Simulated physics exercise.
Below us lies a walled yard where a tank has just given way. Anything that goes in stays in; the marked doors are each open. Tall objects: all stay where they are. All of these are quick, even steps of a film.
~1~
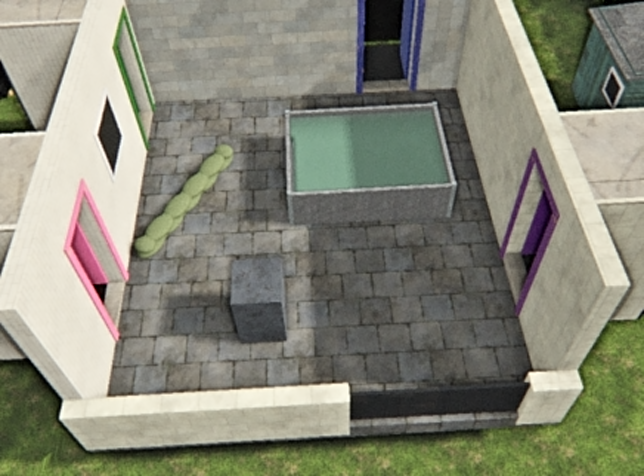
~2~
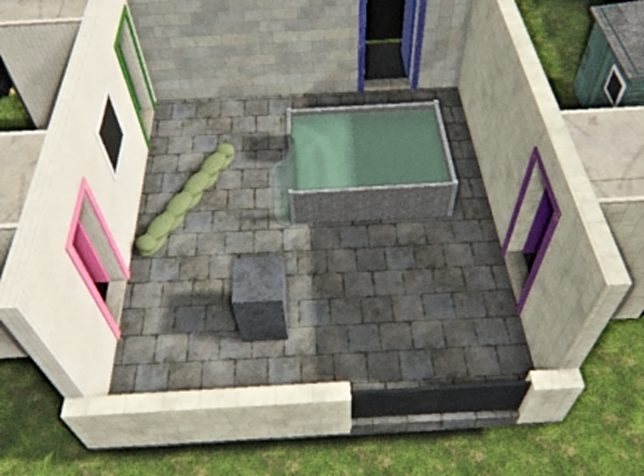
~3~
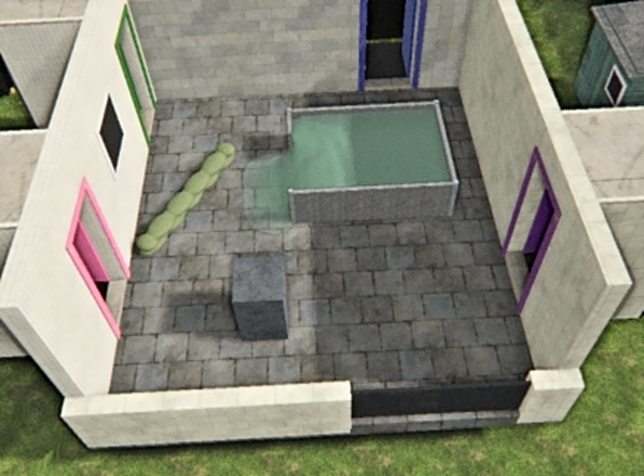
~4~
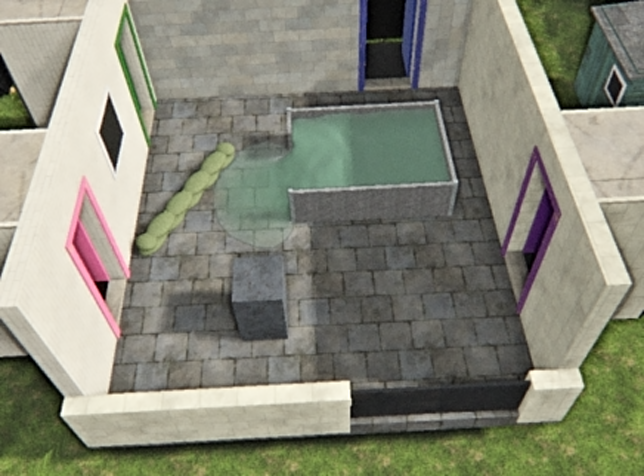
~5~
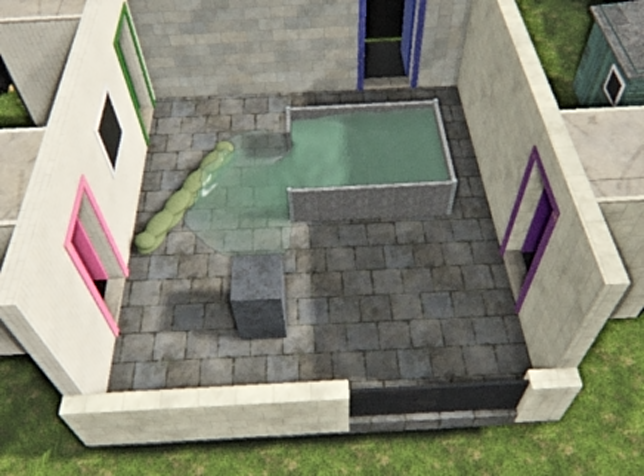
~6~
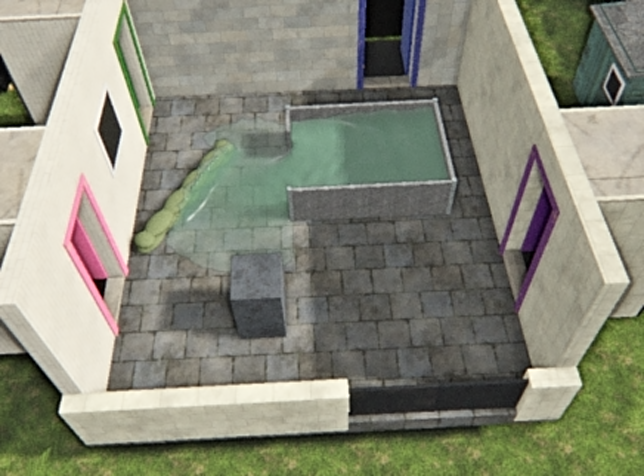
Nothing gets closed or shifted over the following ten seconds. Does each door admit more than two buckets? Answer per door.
The green door: It does not; the purple door: It does not; the pink door: It does; the blue door: It does not.
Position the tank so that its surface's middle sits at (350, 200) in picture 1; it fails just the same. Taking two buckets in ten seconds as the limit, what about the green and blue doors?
The green door remains within limits, and the blue door remains within limits.
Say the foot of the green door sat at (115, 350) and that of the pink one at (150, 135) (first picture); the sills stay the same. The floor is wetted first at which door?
It is the one in green.
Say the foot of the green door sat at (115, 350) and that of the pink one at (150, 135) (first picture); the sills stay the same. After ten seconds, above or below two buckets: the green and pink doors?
Here the green door tops the limit while the pink door stays within the limit.
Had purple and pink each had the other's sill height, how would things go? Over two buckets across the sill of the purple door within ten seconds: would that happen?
Answer in a nutshell: The purple door rises above the limit.
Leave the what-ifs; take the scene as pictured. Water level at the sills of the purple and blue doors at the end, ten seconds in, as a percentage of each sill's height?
In order: Roughly 70 % and 140 %.
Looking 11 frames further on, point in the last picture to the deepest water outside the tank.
Estimated pixel: (103, 417).
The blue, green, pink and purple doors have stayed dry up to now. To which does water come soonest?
I'd say it's the pink-painted one.
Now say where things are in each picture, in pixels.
The first picture shows still water in the tank at (366, 150).
In the second picture, the front is at (281, 162), out from the gap at (294, 181).
In the third picture, the front is at (257, 161), out from the gap at (294, 183).
In the fourth picture, the front is at (218, 180), out from the gap at (294, 184).
In the fifth picture, water pours out at (293, 183) and has run to (188, 218).
In the sixth picture, the front is at (170, 239), out from the gap at (293, 182).
A moment on, water covers 25 % of the floor; the green door not reached, the purple door not reached, the pink door wet at the sill, nothing in, the blue door not reached.
Next, water covers 45 % of the floor; the green door not reached, the purple door not reached, the pink door over two buckets in, the blue door not reached.
Then, water covers 55 % of the floor; the green door wet at the sill, nothing in, the purple door not reached, the pink door far over two buckets in, the blue door wet at the sill, nothing in.
Later, water covers 85 % of the floor; the green door under two buckets in, the purple door wet at the sill, nothing in, the pink door far over two buckets in, the blue door wet at the sill, nothing in.
In the end, water covers 95 % of the floor; the green door under two buckets in, the purple door wet at the sill, nothing in, the pink door far over two buckets in, the blue door under two buckets in.
